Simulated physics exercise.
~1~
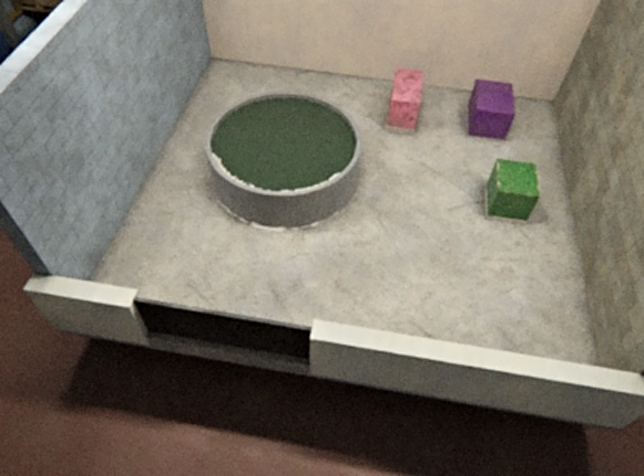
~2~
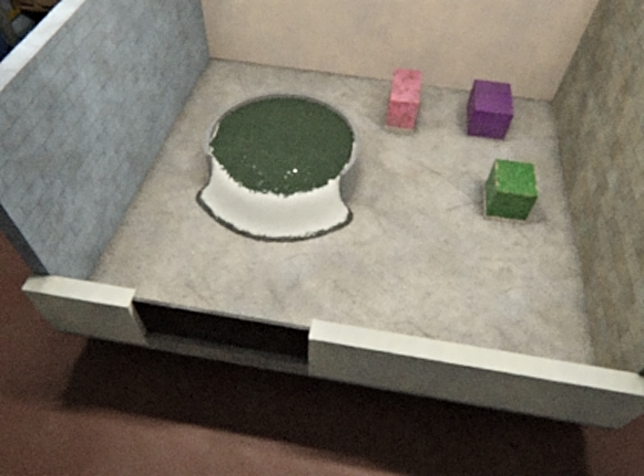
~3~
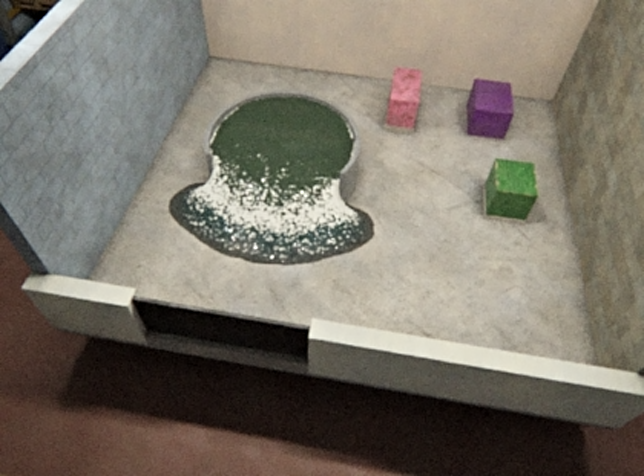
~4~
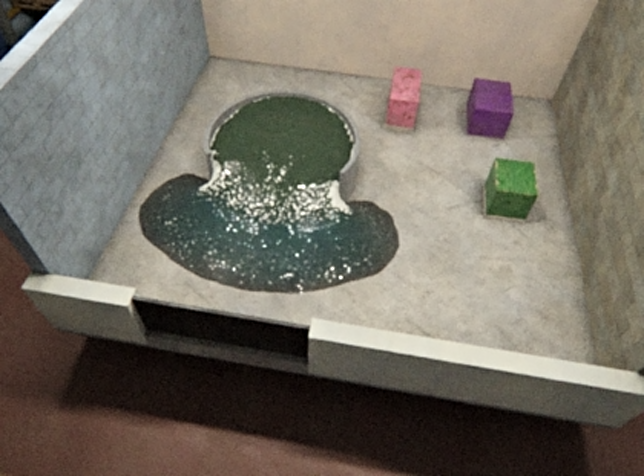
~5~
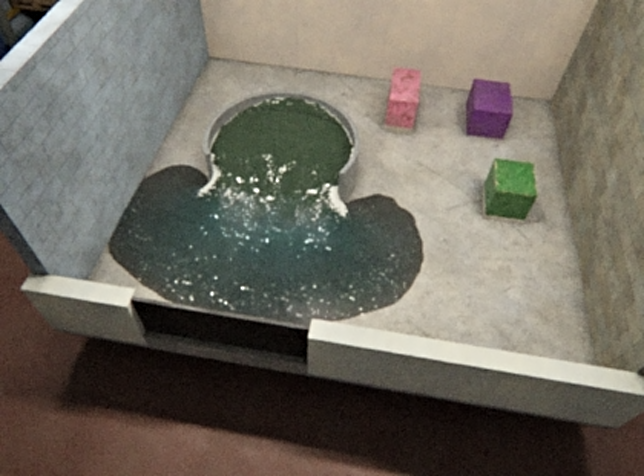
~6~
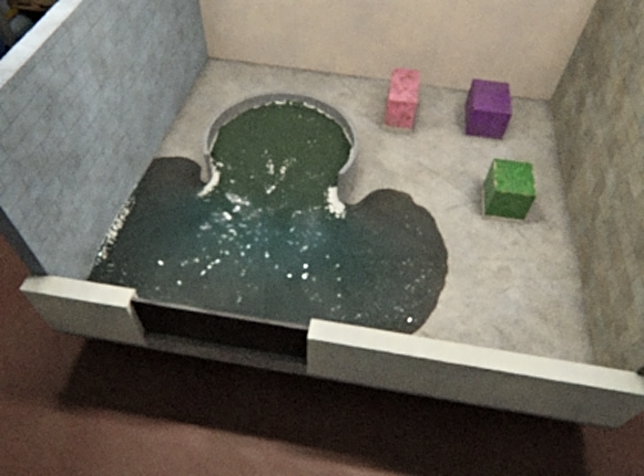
Walled room with water bursting from a round pool's near side, spreading over the floor to the front wall, three blocks unmoving.
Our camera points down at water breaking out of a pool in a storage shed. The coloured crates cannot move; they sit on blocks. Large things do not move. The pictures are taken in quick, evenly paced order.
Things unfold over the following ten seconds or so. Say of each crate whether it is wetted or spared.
The green crate is wetted, the pink crate is wetted, the purple crate is wetted.
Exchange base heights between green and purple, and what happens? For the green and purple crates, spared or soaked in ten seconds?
In short: Green is reached; purple is reached.
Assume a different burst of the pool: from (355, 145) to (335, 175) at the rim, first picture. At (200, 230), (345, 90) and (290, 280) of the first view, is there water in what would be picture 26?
First: Spared by the leak. Second: Spared by the leak. Third: Spared by the leak.
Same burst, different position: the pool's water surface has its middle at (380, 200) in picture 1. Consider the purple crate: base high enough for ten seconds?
I'd say purple is overrun.
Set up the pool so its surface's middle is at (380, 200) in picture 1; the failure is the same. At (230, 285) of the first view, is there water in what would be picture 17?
That spot: Swamped.
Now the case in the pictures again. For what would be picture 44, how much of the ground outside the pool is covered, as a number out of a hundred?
About 90 per cent.
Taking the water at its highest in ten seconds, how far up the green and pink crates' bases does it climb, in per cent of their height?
Roughly 210 per cent for the first, 130 per cent for the second.
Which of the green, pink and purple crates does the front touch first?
Simply the green one.
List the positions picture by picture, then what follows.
In the first picture, the pool at (284, 142) is whole and still.
In the second picture, water pours out at (267, 213) and has run to (206, 190).
In the third picture, the front is at (178, 199), out from the gap at (267, 215).
In the fourth picture, water pours out at (268, 217) and has run to (154, 198).
In the fifth picture, the front is at (413, 269), out from the gap at (267, 218).
In the sixth picture, the front is at (428, 304), out from the gap at (266, 219).
A moment on, water covers 35 % of the floor; the green crate water round its plinth, the pink crate not reached, the purple crate not reached.
Next, water covers 35 % of the floor; the green crate water round its plinth, the pink crate not reached, the purple crate not reached.
Then, water covers 55 % of the floor; the green crate water round its plinth, the pink crate not reached, the purple crate not reached.
Later, water covers 90 % of the floor; the green crate water round its plinth, the pink crate water round its plinth, the purple crate water round its plinth.
In the end, water covers 100 % of the floor; the green crate was topped, the pink crate was topped, the purple crate was topped.
